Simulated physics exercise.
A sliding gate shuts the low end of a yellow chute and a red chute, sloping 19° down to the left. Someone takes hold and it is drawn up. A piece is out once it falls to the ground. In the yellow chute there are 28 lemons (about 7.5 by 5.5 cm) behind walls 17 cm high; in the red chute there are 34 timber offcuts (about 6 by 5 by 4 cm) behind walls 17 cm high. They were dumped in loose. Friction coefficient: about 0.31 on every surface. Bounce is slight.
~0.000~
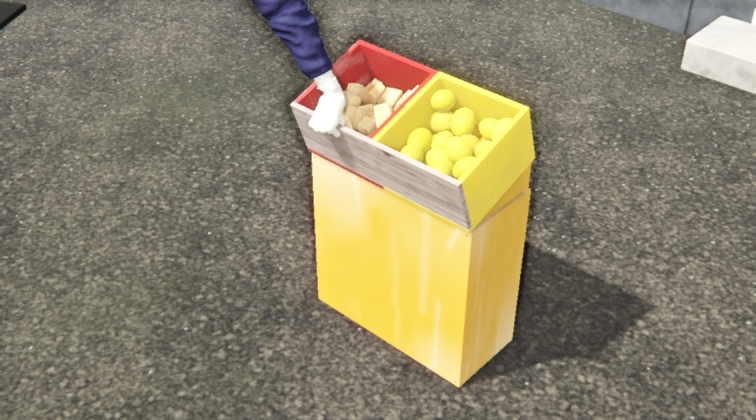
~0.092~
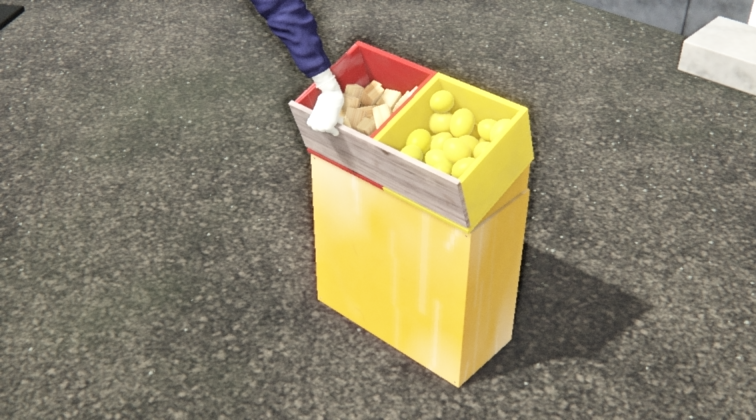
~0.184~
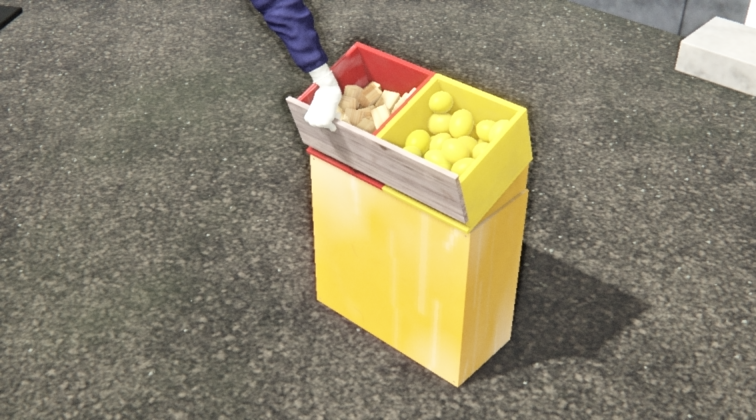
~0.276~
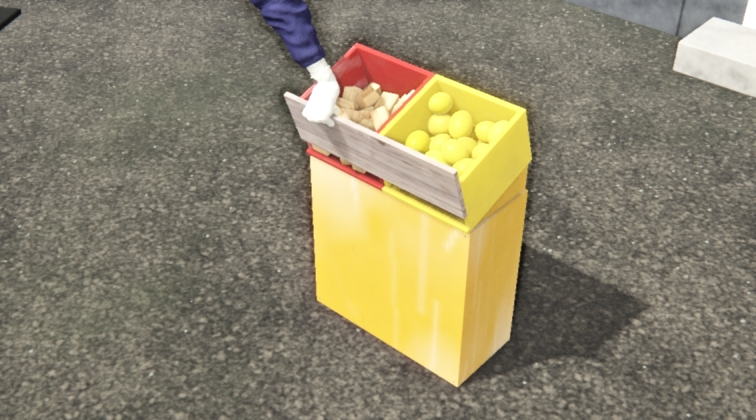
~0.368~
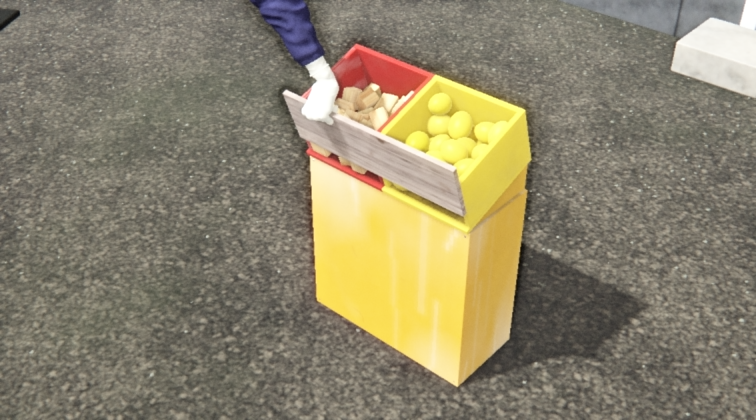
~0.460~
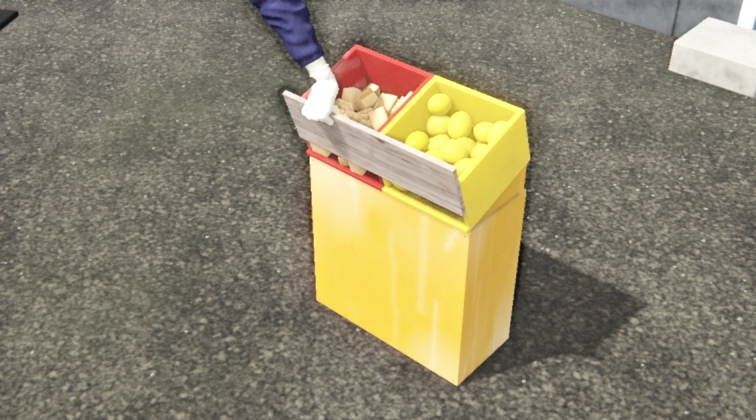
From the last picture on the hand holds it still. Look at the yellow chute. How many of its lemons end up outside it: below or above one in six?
The yellow chute loses under a sixth of its lemons.
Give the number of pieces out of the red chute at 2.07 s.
Out by then, roughly: Red chute 1.
After 0.86 s, 0 of 28 out of the yellow chute and 0 of 34 out of the red chute.
After 1.37 s, 0 of 28 out of the yellow chute and 0 of 34 out of the red chute.
After 2.07 s, 0 of 28 out of the yellow chute and 1 of 34 out of the red chute.
Outcome (at 2.98 s), 0 of 28 out of the yellow chute and 1 of 34 out of the red chute. Asked share, 0 of 28, 0 per cent.
